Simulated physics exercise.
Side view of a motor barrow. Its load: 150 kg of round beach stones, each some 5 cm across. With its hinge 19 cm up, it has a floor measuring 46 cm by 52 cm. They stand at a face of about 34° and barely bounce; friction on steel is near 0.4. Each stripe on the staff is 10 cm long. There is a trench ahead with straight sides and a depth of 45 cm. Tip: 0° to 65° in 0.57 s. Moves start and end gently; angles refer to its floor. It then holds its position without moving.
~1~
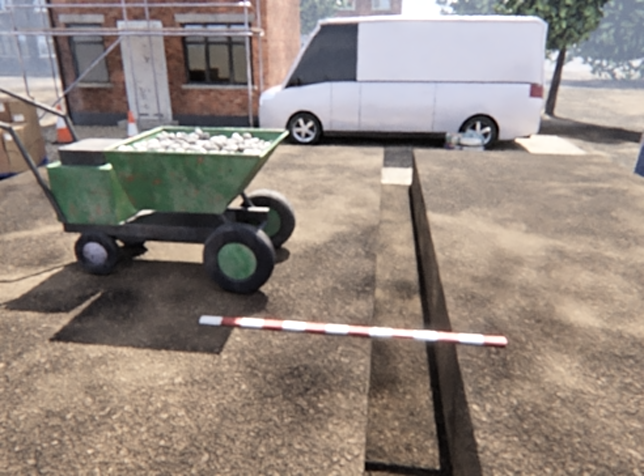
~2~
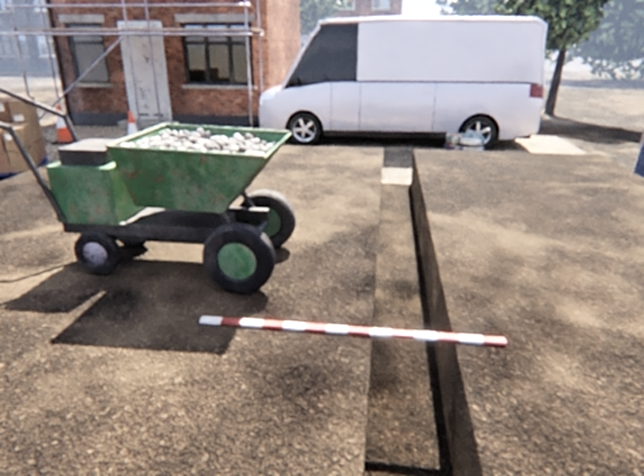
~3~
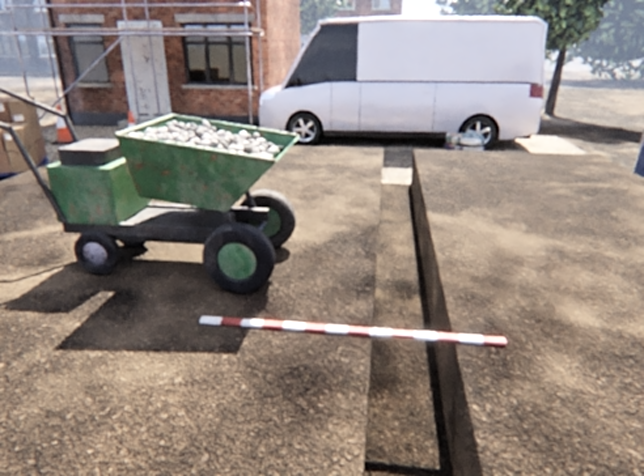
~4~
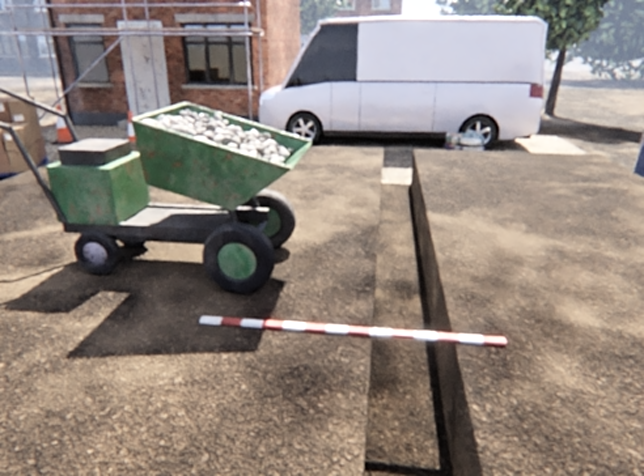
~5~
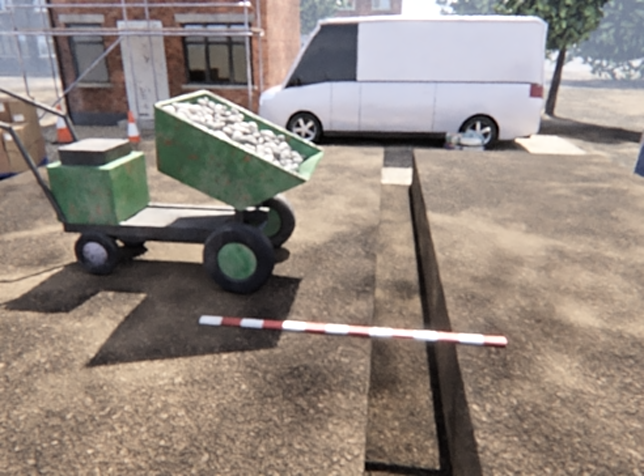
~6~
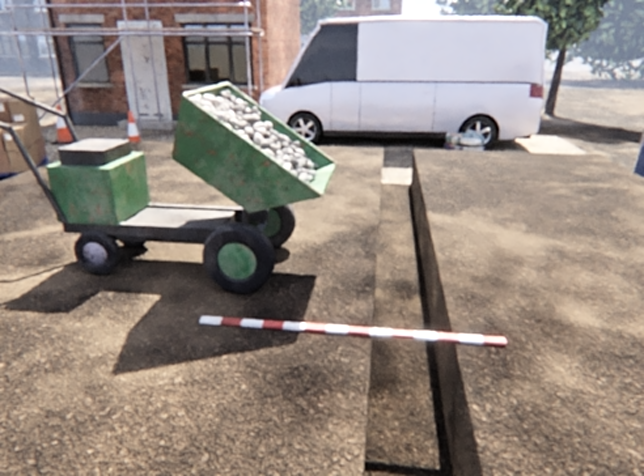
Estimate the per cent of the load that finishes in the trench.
Roughly 90 percent.
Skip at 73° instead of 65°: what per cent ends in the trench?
It would be near 90 per cent.
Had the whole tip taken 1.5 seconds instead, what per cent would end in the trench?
Estimate: About 95 %.
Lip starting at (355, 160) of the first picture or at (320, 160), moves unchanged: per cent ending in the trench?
About 15 per cent first, then about 40 per cent.
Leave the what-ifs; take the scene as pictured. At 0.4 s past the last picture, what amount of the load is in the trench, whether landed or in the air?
About 15 per cent by then.
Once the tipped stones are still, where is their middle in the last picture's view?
I'd point somewhere around (407, 328).
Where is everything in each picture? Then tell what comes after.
The first frame shows lip at (260, 156), floor tilted 0°, highest stones at (197, 141).
In the second frame, the skip is at 2°, its lip at (264, 157); the top of the load is at (184, 138).
In the third frame, the skip is at 7°, its lip at (275, 161); the top of the load is at (182, 129).
In the fourth frame, the skip is at 15°, its lip at (290, 169); the top of the load is at (193, 119).
The fifth frame shows lip at (306, 181), floor tilted 25°, highest stones at (201, 108).
In the sixth frame, the skip is at 35°, its lip at (322, 196); the top of the load is at (221, 100).
Then, 0.1 s after the last picture the floor is at 55°, 100 % in the skip; the foremost stones are at (334, 206).
Then, 0.4 s after the last picture the floor is at 65°, 77 % in the skip, 6 % short of the trench, 17 % in the trench; the foremost stones are at (414, 266).
Then, 0.7 s after the last picture the floor is at 65°, 22 % in the skip, 5 % short of the trench, 65 % in the trench, 8 % past the trench; the foremost stones are at (537, 282).
Then, 2.7 s after the last picture the floor is at 65°, 0 % in the skip, 3 % short of the trench, 90 % in the trench, 8 % past the trench; the foremost stones are past the picture's edge.
